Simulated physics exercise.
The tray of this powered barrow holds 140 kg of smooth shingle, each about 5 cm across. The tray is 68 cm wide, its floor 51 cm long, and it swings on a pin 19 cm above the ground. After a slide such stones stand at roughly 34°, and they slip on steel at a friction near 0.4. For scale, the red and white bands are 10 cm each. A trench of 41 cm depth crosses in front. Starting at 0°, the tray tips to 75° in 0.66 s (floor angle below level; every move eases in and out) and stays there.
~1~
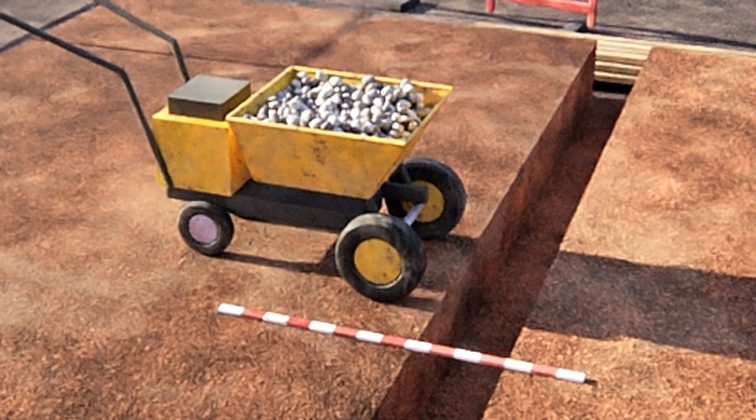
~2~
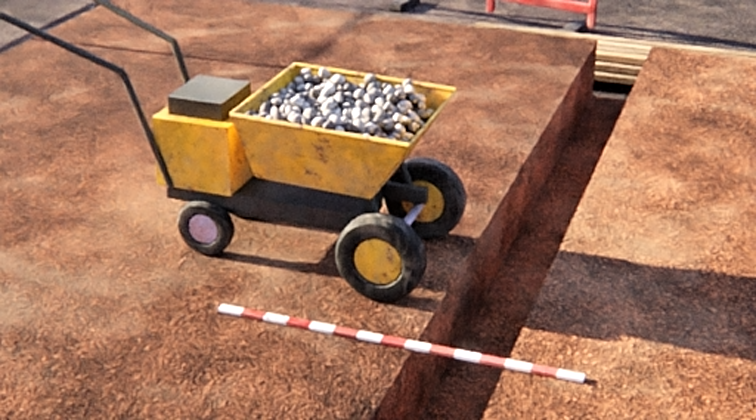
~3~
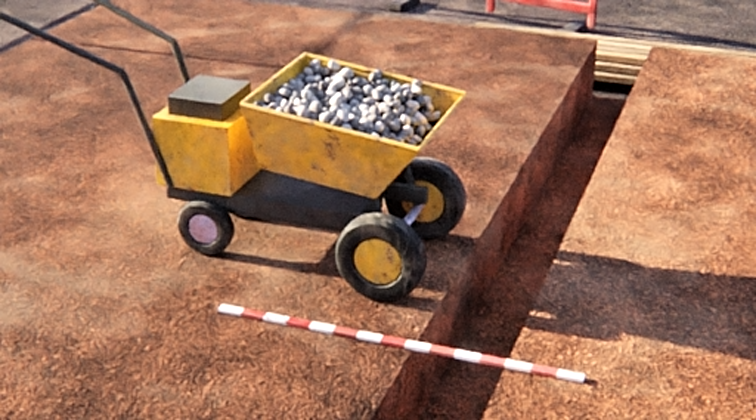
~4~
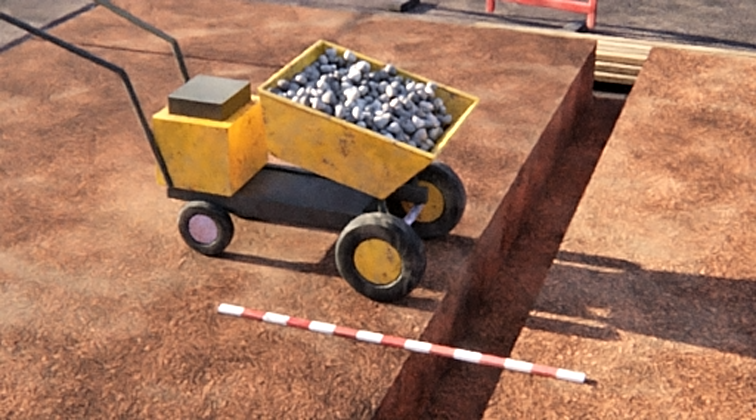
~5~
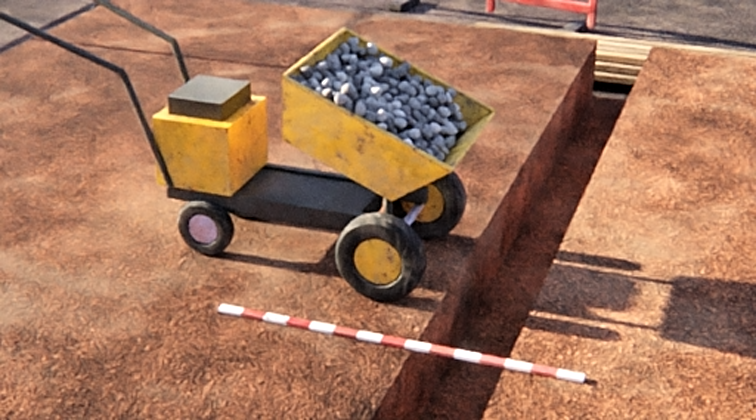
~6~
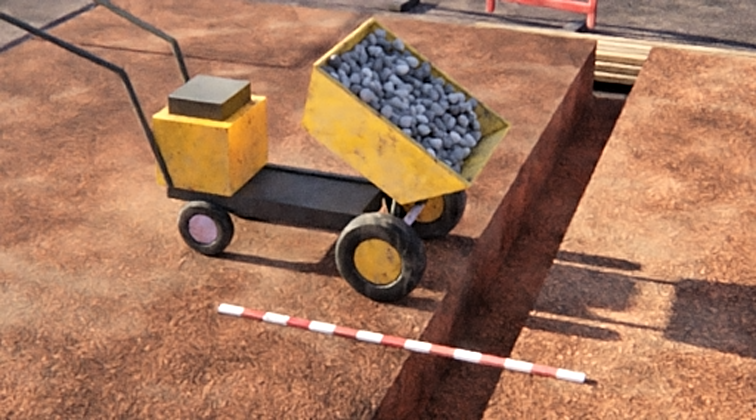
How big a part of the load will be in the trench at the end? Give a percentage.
Roughly 17 per cent ends in the trench.
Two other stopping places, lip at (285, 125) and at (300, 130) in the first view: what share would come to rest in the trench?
First some 85, then 95 per cent.
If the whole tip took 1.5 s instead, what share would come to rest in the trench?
Then about 30 per cent.
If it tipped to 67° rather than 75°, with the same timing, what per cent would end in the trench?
It would be near 25 per cent.
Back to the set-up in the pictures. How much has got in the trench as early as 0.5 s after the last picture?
Some 0 per cent.
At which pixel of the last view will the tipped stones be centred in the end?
Their middle is at about (622, 299).
Then, 0.2 s after the last picture the floor is at 64°, 100 % in the tray; the foremost stones are at (524, 202).
Then, 0.5 s after the last picture the floor is at 75°, 52 % in the tray, 1 % in the trench, 48 % past the trench; the foremost stones are at (637, 301).
Then, 0.8 s after the last picture the floor is at 75°, 12 % in the tray, 5 % in the trench, 84 % past the trench; the foremost stones are past the picture's edge.
Then, 2.8 s after the last picture the floor is at 75°, 0 % in the tray, 17 % in the trench, 83 % past the trench; the foremost stones are past the picture's edge.
